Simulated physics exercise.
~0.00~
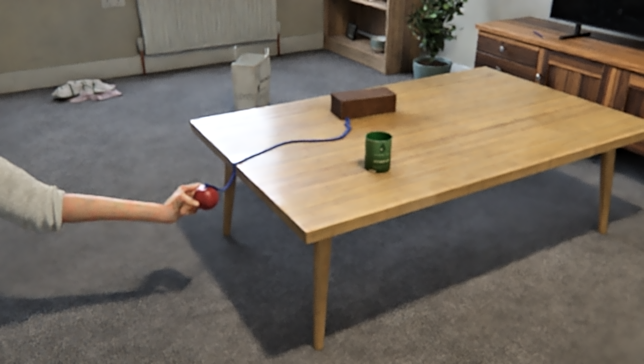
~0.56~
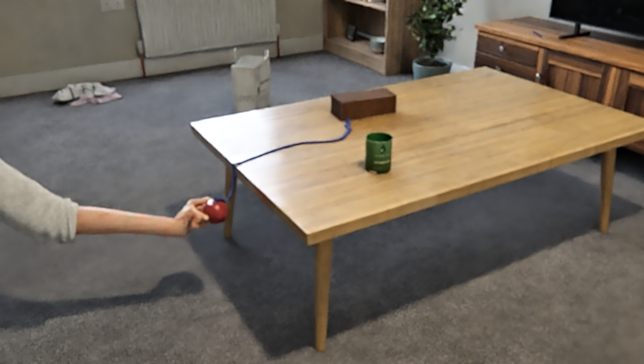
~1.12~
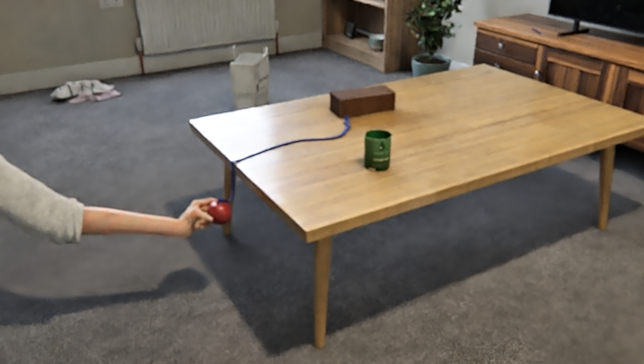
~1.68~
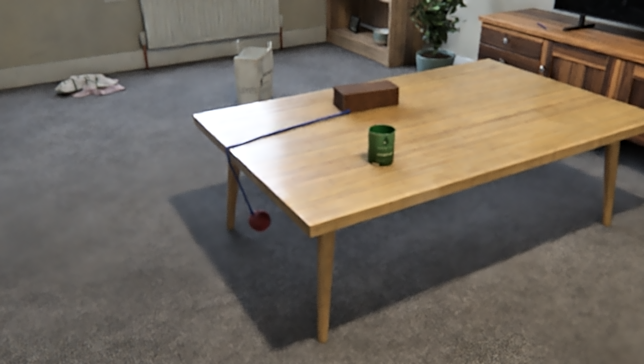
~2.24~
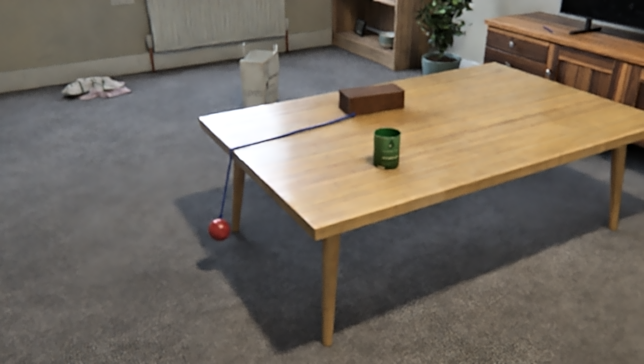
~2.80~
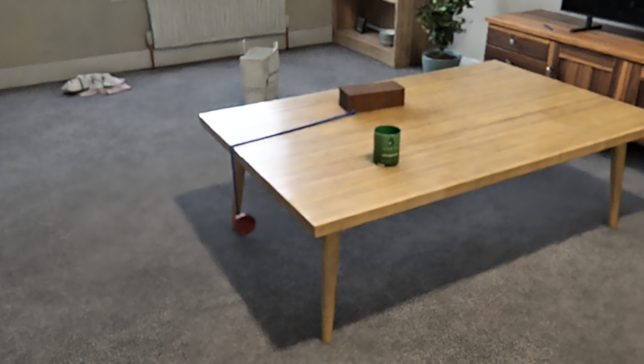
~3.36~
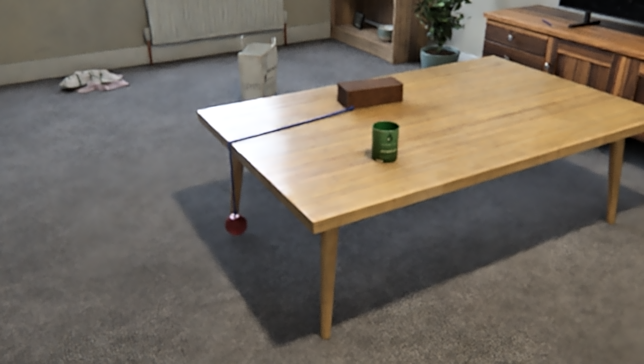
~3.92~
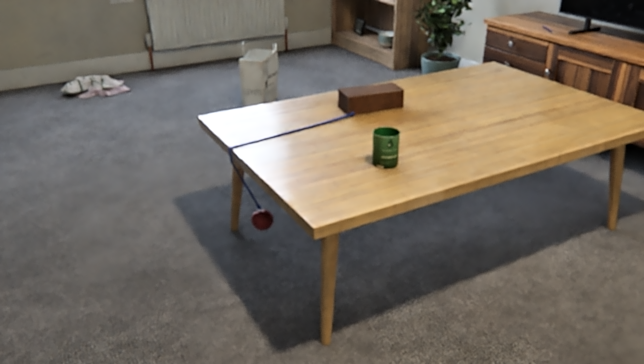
To begin with, a hand at the left holds a red apple just off the near left side of a wooden table, with a dark blue ribbon running from it across the tabletop to a brown brick, near a green cup. The hand shifts the apple slightly right and lower, then lets go and withdraws from view. The apple hangs on the ribbon over the table's edge and swings right, then left, then back again. Through all this the brick and cup stay put. At the end, the apple is still swinging in the air, out to the right.
